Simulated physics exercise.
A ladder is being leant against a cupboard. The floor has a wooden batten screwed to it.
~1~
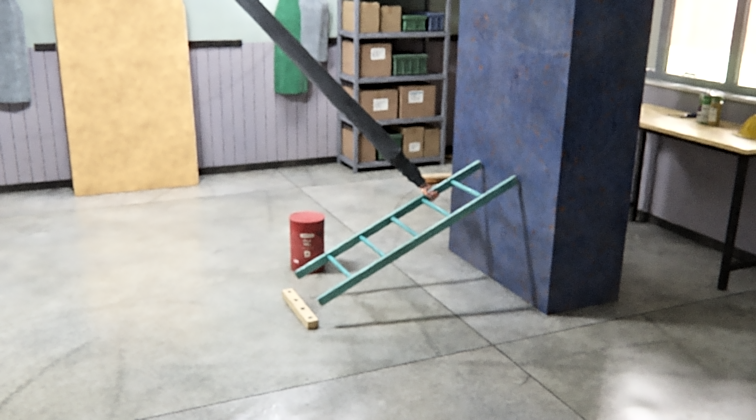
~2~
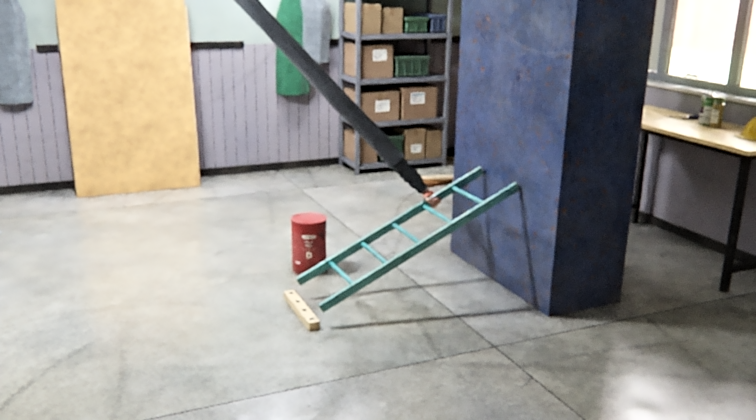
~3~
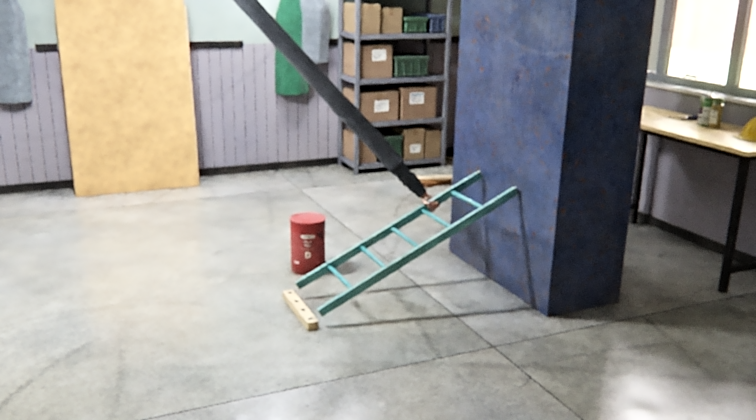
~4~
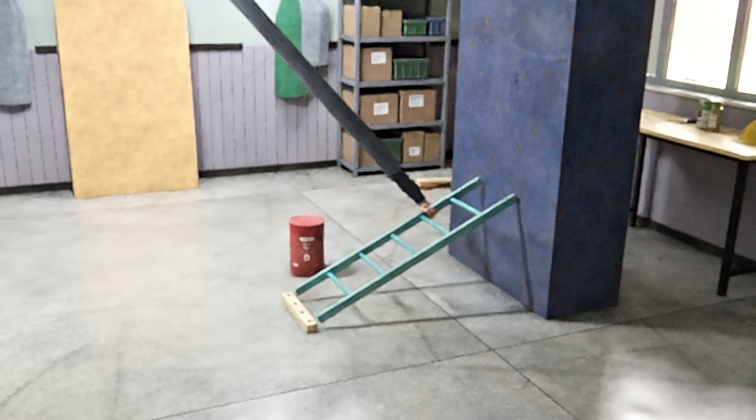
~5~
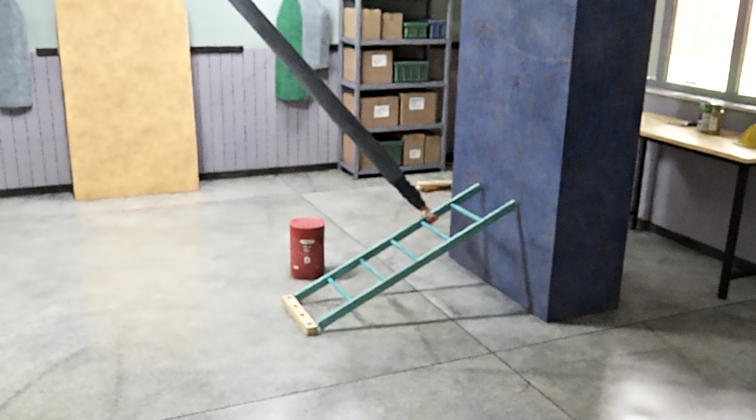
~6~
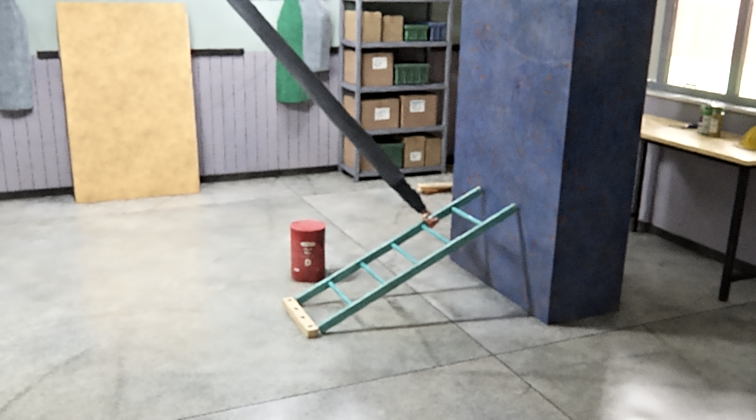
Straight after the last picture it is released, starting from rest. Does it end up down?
No, it stays up.
Then, 0.18 s later than the last frame, turquoise ladder moving near (406, 256).
Then, 1.42 s later than the last frame, turquoise ladder at rest near (406, 256).
When it is over, the turquoise ladder stays up, near (406, 256); the rest as before.
